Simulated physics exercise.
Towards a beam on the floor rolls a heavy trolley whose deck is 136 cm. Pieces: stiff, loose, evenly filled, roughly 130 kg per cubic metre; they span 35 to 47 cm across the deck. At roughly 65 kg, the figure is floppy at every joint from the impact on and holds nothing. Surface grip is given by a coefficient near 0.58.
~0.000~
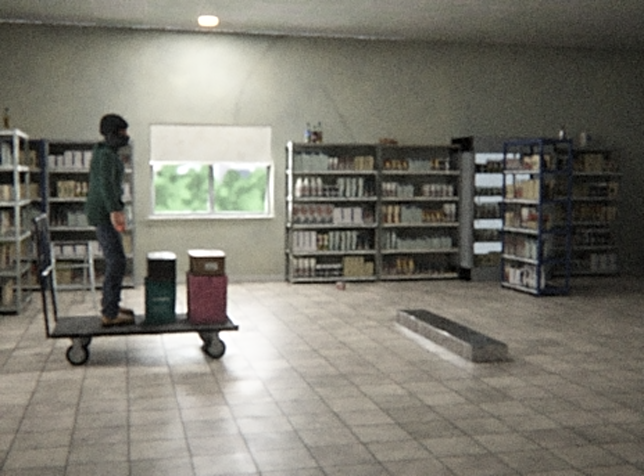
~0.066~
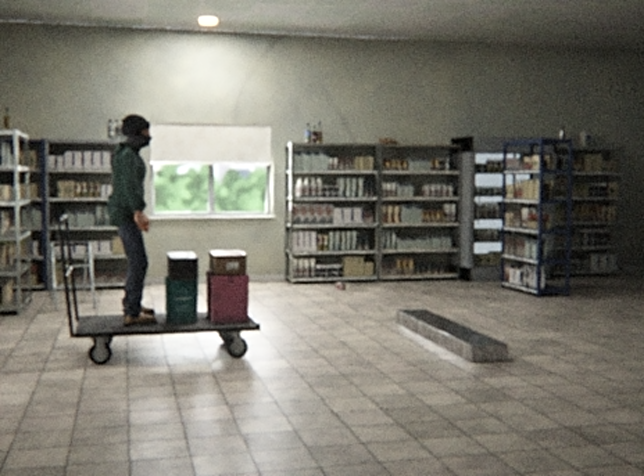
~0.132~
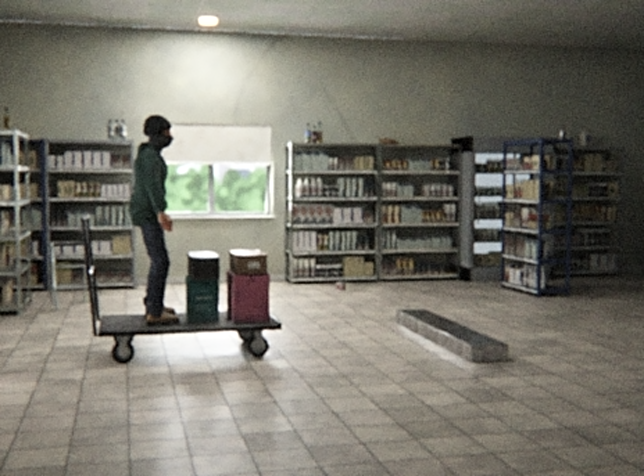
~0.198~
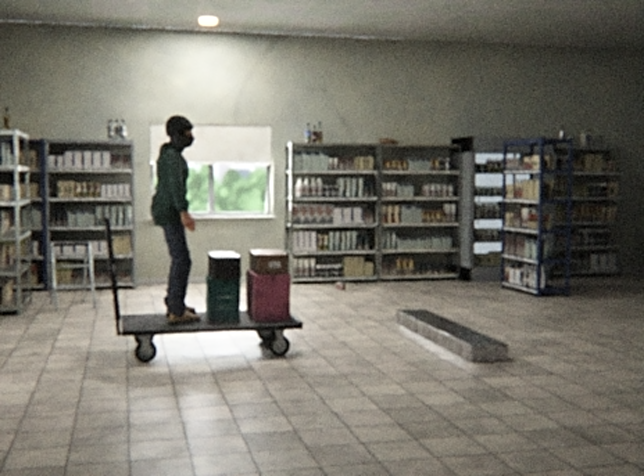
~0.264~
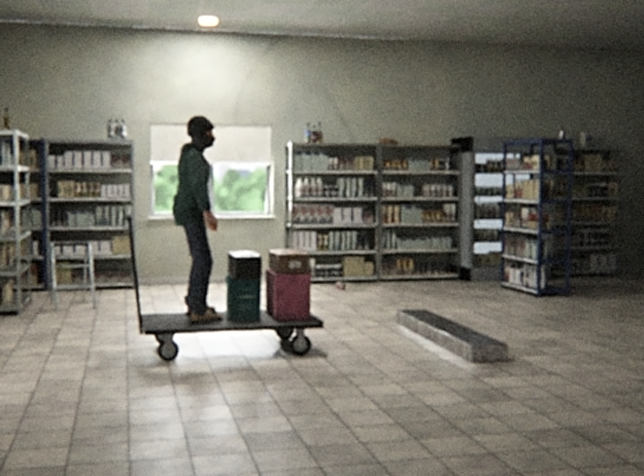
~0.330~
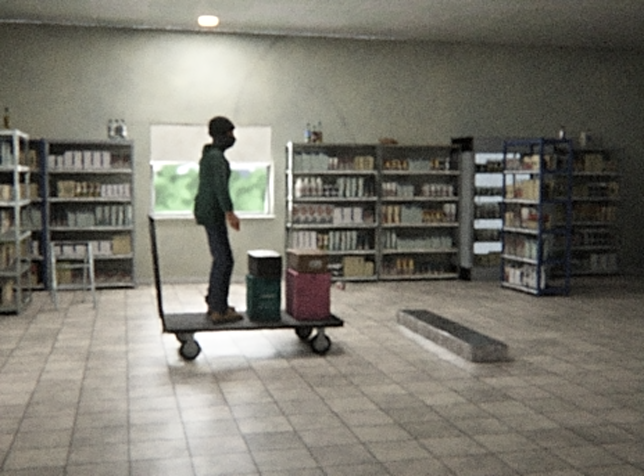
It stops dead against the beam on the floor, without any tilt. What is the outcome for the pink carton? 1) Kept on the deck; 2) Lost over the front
(2) Lost over the front.
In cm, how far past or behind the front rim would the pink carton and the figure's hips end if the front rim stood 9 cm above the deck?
Both stay back - pink 10 cm behind, hips 20 cm behind.
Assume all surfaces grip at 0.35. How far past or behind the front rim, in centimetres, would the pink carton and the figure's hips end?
In that case pink 50 past, hips 170 past.
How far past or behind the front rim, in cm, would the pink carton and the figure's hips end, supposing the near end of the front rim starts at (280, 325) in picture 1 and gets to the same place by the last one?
So the pink one stops 20 cm short of the front rim, while the hips stay 70 cm behind it.
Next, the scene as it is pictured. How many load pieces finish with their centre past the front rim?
Total: 3.
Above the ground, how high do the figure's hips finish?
About 15 cm.
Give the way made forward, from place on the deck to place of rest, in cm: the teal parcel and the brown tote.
Ahead by: Teal 10, brown 130 (cm).
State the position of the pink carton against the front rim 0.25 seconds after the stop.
Around 10 cm short of the front rim.
After 0.71 s the deck stops.
After 0.96 s the pink carton is 10 cm behind the rim, tilted 25°, near (429, 284) in the last picture's view.
After 1.26 s the pink carton is 4 cm past the rim, tilted 80°, near (445, 290) in the last picture's view.
After 1.71 s the pink carton is 16 cm past the rim, tilted 135°, near (457, 298) in the last picture's view.
When all is still (4.7 s), past the rim, black toolbox, pink carton, brown tote and the figure's hips; behind it, teal parcel.
